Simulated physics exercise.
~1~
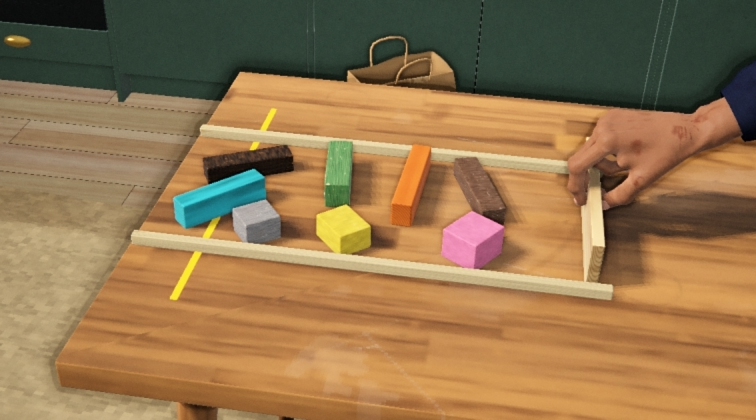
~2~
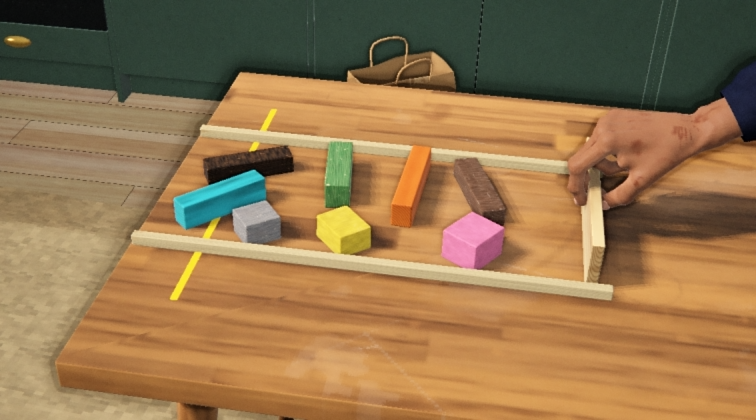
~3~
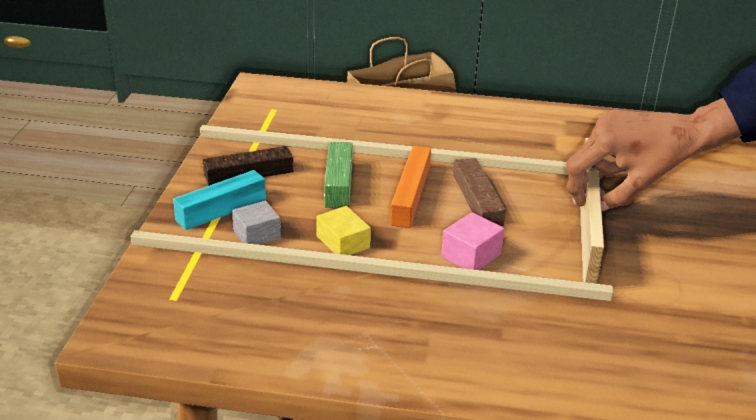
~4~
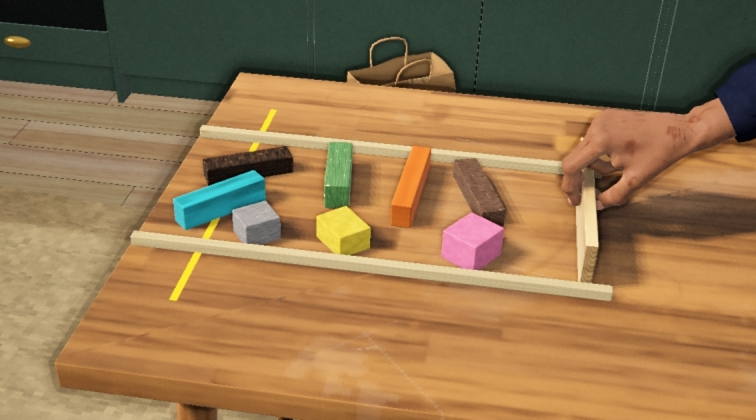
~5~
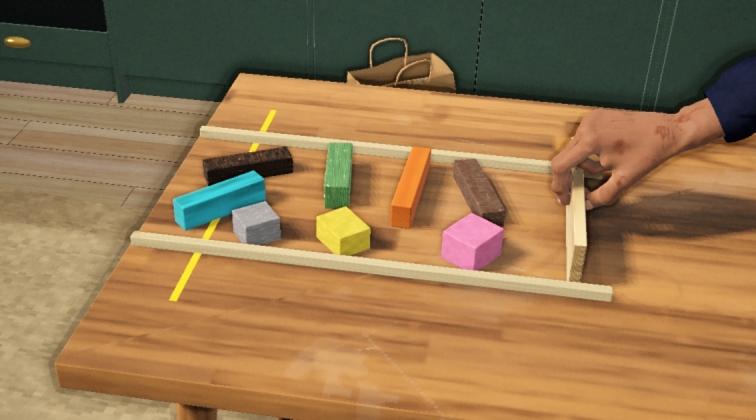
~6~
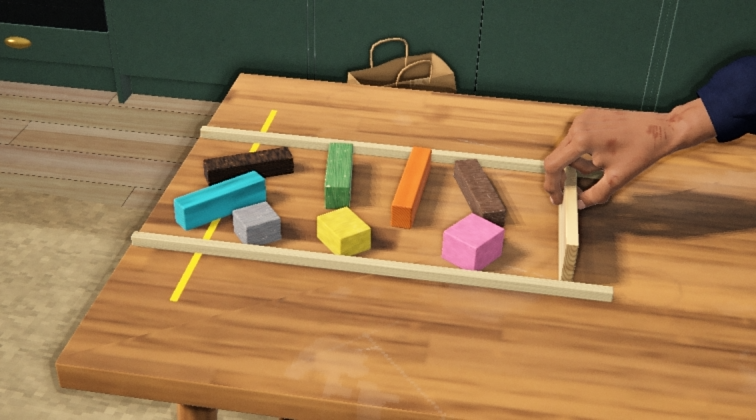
Colourful bars and blocks lie scattered between two pale rails on a wooden table, seen from above at an angle in a room with dark green cabinets and a paper bag behind. Black and turquoise bars and a grey block sit left near yellow tape, with green, yellow, orange, brown and pink pieces rightward. A hand slides an upright board slightly left; the pieces and view stay still.
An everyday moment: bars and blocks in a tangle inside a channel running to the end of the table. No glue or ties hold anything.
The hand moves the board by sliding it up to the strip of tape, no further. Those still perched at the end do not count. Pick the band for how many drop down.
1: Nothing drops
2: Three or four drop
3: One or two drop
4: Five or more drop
Three or four drop.
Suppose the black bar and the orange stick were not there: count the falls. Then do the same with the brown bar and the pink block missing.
The count is 2 in one try and 2 in the other, in that order.
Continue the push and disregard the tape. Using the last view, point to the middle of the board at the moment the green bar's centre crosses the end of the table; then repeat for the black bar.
Roughly at (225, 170) and roughly at (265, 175).
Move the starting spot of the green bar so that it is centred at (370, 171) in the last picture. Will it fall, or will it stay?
So it does not drop, then.
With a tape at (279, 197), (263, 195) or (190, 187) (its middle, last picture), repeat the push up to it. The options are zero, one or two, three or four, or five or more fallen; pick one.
Well, going through them: No fall at all, then 1 or 2, then five or over.
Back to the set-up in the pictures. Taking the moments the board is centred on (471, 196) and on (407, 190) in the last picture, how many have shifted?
2, then 4.
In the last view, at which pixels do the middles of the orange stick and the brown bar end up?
The first near (207, 164), the second near (230, 166).
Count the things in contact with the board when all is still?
Number in contact with it: 2.
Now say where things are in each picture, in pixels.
The first frame shows turquoise stick (221, 199); black bar (249, 165); grey block (257, 223); board (591, 207); tape (231, 190).
The second frame shows black bar (249, 165); board (591, 208).
The third frame shows grey block (257, 224); green bar (339, 174).
The fourth frame shows turquoise stick (221, 199); pink block (473, 243).
The fifth frame shows black bar (248, 166); yellow block (343, 233).
The sixth frame shows turquoise stick (221, 200); black bar (249, 166); grey block (257, 225); board (567, 207); tape (232, 191).
Soon after, none off yet; turquoise stick at rest near (221, 200); black bar at rest near (249, 166); grey block at rest near (257, 225).
After that, none off yet; turquoise stick at rest near (221, 200); black bar at rest near (249, 166); grey block moving near (251, 225).
And then, none off yet; turquoise stick displaced about its own width near (165, 193); black bar displaced about its own width near (185, 165); grey block displaced well along near (163, 216).
In the end, the number that fall off is three or four; gone, grey block, black bar and turquoise stick.
